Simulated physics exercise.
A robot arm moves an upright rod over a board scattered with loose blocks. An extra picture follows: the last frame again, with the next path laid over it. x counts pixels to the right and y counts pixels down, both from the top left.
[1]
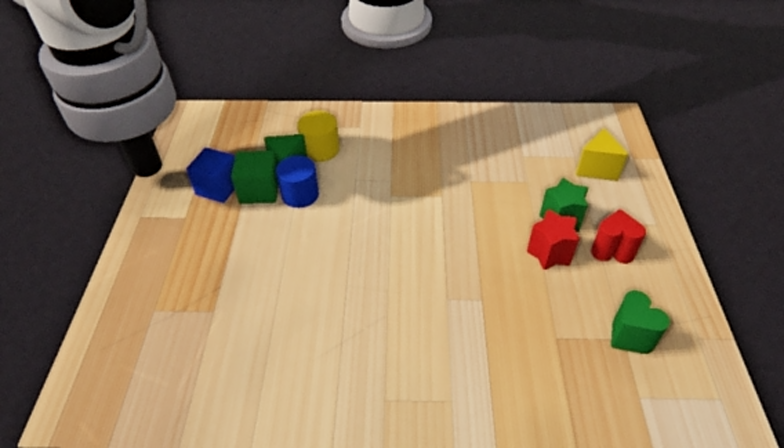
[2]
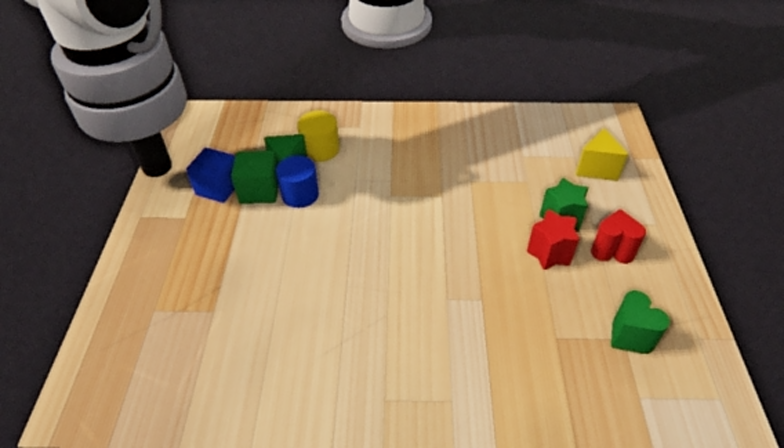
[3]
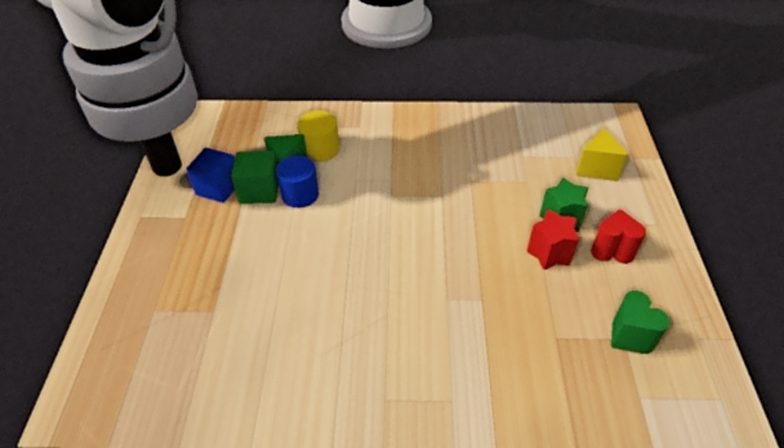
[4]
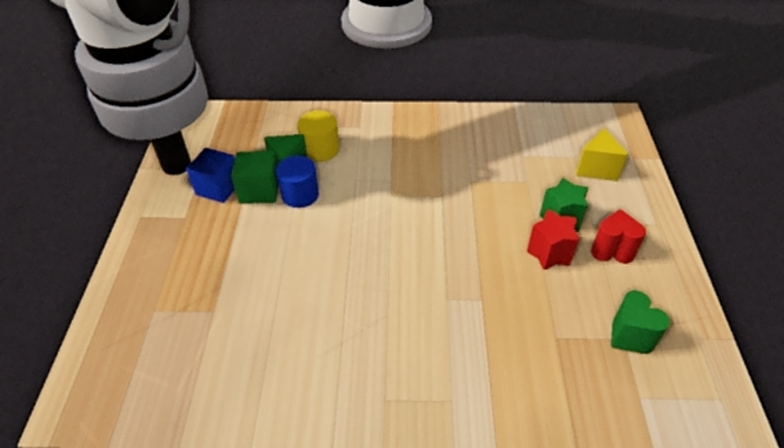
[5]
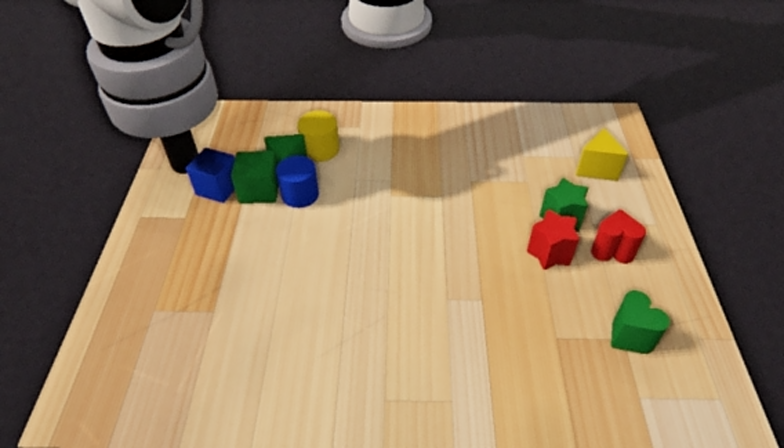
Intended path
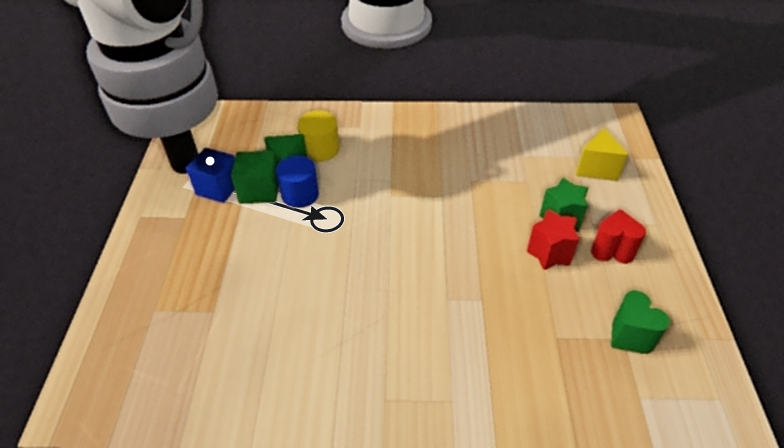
We see a robot arm holding an upright rod at the upper left of a wooden board scattered with colored blocks; the rod moves slightly right toward a blue block beside green ones, while the blocks stay still.
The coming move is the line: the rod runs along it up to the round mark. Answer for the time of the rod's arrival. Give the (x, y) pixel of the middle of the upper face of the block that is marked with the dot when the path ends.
The middle of its top is at (360, 195).
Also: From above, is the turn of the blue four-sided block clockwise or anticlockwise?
It twists against the clock when seen from above.
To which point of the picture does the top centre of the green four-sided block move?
Its top middle will sit at (397, 184).
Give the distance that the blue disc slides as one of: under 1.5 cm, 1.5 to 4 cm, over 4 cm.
My prediction: Over 4 cm.
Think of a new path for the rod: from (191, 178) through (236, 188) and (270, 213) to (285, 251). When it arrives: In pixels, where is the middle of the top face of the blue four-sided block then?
At the end it should sit near (309, 197).
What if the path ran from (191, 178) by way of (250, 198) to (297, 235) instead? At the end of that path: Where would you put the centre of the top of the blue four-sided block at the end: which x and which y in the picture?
At roughly (332, 203).
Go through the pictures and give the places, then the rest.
Tip of the rod (148, 169), middles of tops, blue four-sided block (210, 161), green four-sided block (253, 163), green triangular block (284, 143), blue disc (296, 168), in the first picture.
Rod (158, 169), nothing pushed, in the second picture.
Rod (168, 168), nothing pushed, in the third picture.
Rod (177, 167), nothing pushed, in the fourth picture.
Rod (187, 165), blue four-sided block (210, 161), green four-sided block (253, 163), green triangular block (284, 143), blue disc (296, 168), in the fifth picture.
The line goes straight from (191, 178) to (327, 219); the dot is on the blue four-sided block.
What follows on the original path. One third of the way, rod (232, 179); blue four-sided block (258, 172); green four-sided block (296, 173); green triangular block (286, 143), turned 15° anticlockwise; blue disc (336, 175).
Two thirds of the way, rod (278, 193); blue four-sided block (309, 184), turned 20° anticlockwise; green four-sided block (348, 180); green triangular block (286, 143), turned 15° anticlockwise; blue disc (388, 179).
At the end, rod (326, 207); blue four-sided block (360, 195), turned 35° anticlockwise; green four-sided block (397, 184); green triangular block (286, 143), turned 15° anticlockwise; blue disc (436, 177).
